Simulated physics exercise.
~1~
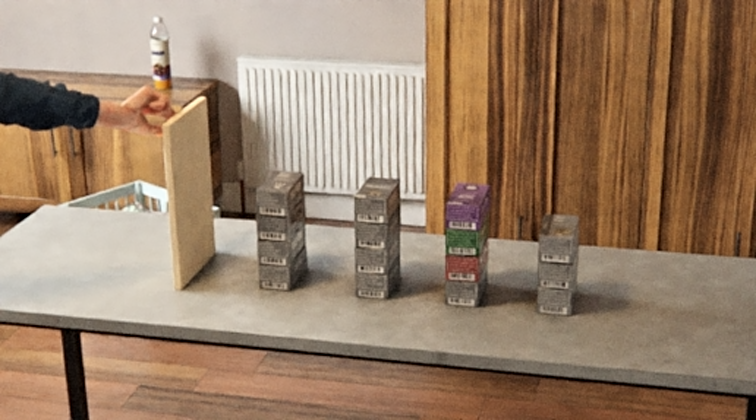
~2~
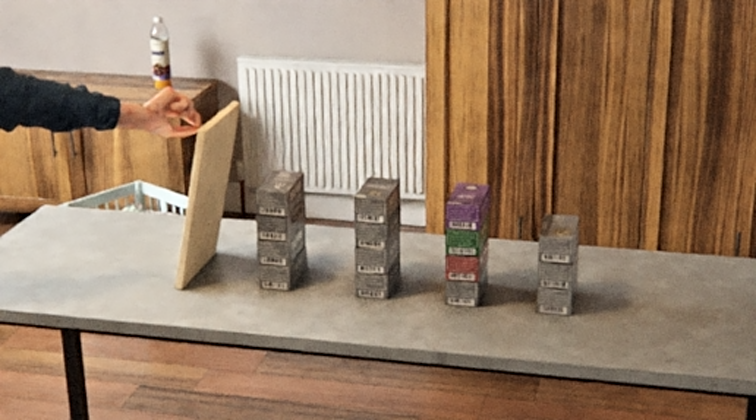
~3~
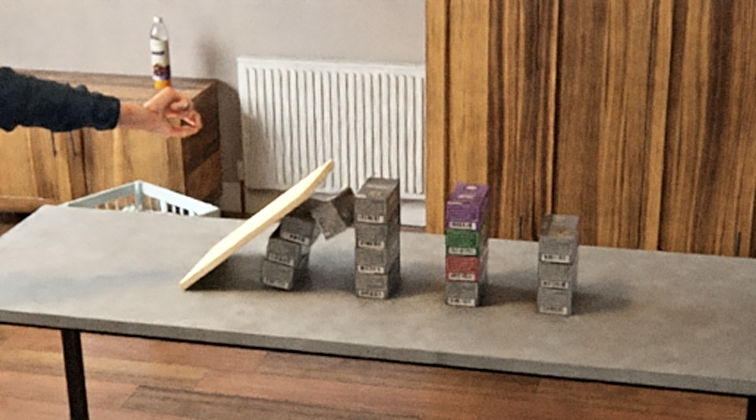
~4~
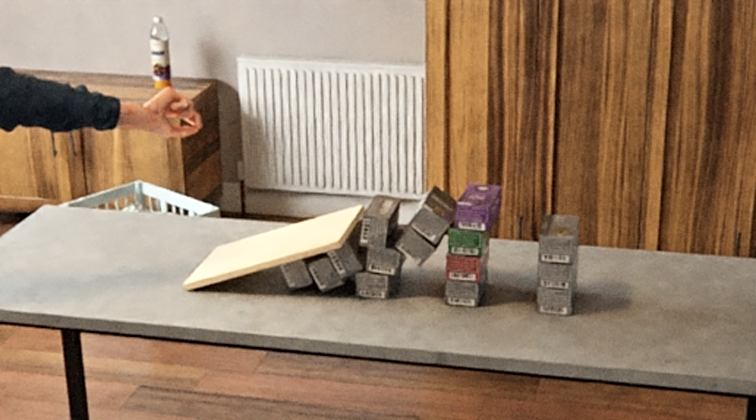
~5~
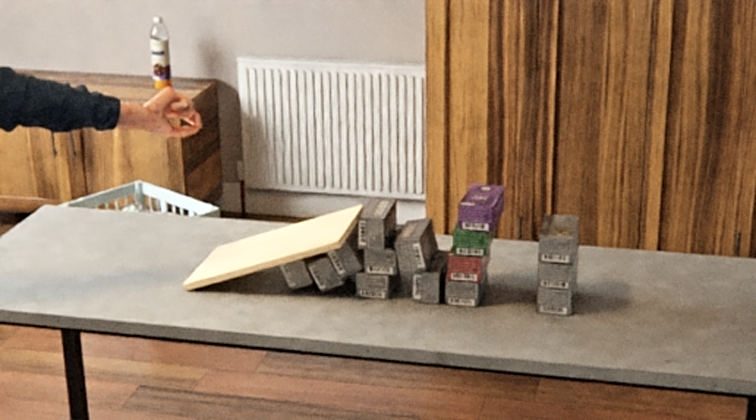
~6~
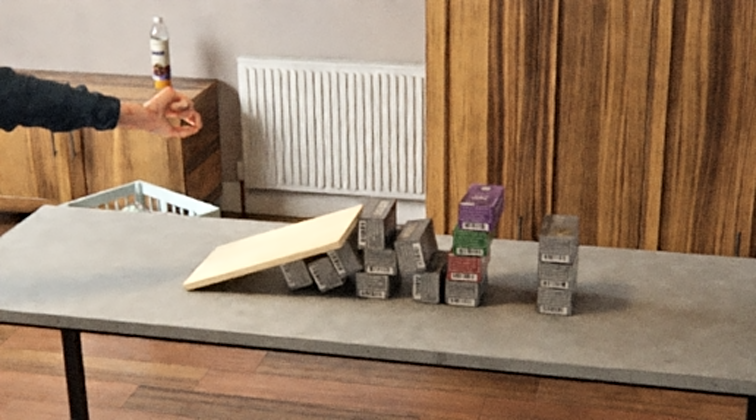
A tipped board toppled the two nearest stacks of small packets on a table after a hand pushed it over, and the falling packets knocked into the colourful stack, which shifted but stayed standing with the purple packet on top, while the last stack stood untouched.
